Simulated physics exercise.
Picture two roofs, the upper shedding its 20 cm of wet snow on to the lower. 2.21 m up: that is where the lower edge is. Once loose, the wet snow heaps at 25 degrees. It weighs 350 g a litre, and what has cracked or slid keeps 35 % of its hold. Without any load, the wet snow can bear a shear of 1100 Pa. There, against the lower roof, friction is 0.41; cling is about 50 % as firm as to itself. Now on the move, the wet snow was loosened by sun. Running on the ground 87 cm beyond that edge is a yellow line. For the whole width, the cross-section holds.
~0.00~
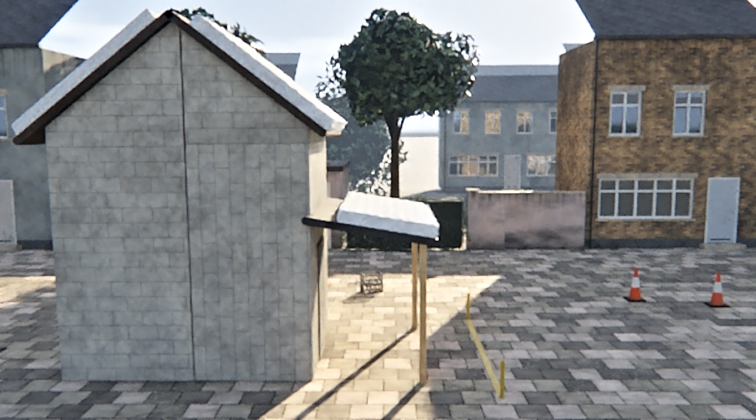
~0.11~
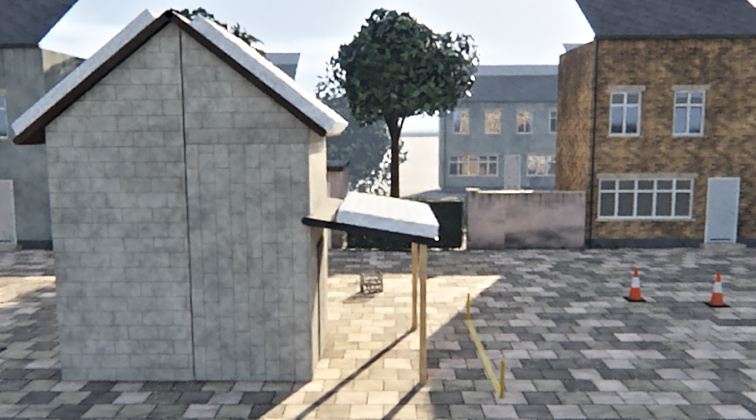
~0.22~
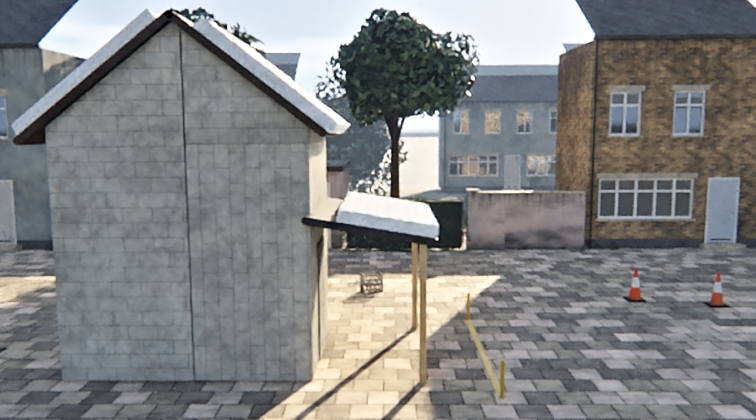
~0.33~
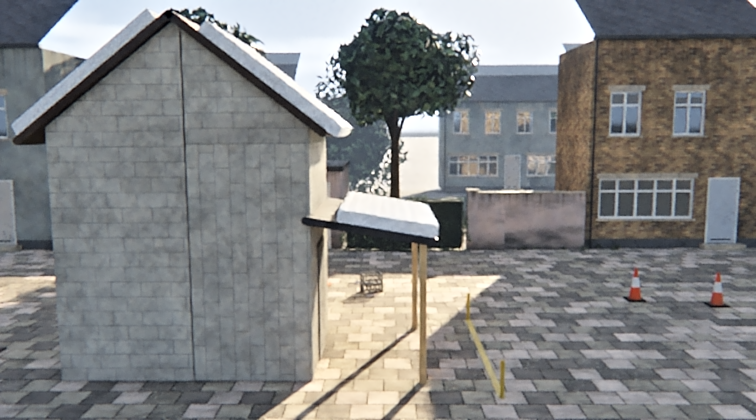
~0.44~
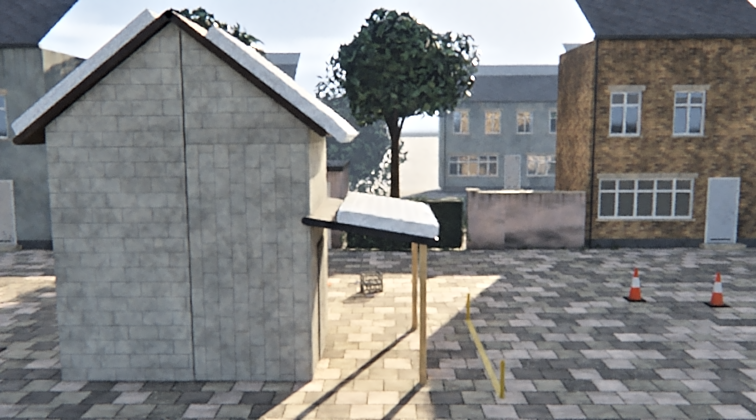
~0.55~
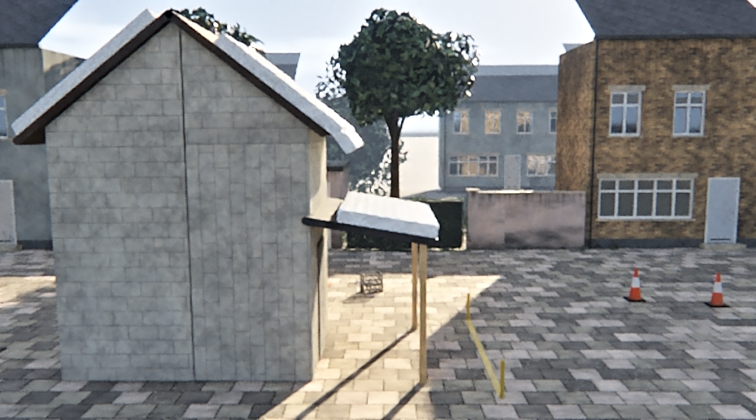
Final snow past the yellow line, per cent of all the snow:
Roughly 22 %.
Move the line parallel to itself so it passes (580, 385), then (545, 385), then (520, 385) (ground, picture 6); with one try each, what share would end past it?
The three tries give 1 %, 4 % and 12 % in turn.
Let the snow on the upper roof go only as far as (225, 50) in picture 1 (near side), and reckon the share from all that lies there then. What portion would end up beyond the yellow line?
It would be near 12 %.
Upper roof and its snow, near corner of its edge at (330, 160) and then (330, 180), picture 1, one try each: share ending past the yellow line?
The first try gives about 1 % and the second about 0 %.
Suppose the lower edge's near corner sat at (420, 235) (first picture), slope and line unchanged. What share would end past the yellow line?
Then about 35 %.
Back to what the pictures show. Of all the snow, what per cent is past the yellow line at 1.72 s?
About 0 %.
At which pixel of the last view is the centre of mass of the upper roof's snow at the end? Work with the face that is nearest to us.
The middle sits at about (458, 296).
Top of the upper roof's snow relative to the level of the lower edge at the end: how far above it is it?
Roughly 0.7 m.
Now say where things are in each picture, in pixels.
In the first frame, leading edge of the wet snow at (328, 117).
In the second frame, leading edge of the wet snow at (329, 117), its middle shifted 1.5 cm.
In the third frame, leading edge of the wet snow at (332, 119), its middle shifted 6.1 cm, 2 % of it past the upper edge, in one piece.
In the fourth frame, leading edge of the wet snow at (336, 131), its middle shifted 14 cm, 6 % of it past the upper edge, in one piece.
In the fifth frame, leading edge of the wet snow at (342, 136), its middle shifted 27 cm, 11 % of it past the upper edge, in one piece.
In the sixth frame, leading edge of the wet snow at (351, 139), its middle shifted 43 cm, 18 % of it past the upper edge, cracking.
After 1.09 s, none is below the lower edge and 0 % is past the line.
After 1.72 s, 1 % is below the lower edge and 0 % is past the line.
After 2.36 s, 36 % is below the lower edge and 21 % is past the line.
After 3.00 s, 36 % is below the lower edge and 22 % is past the line.
After 3.10 s, at the end, 36 % is below the lower edge and 22 % is past the line.
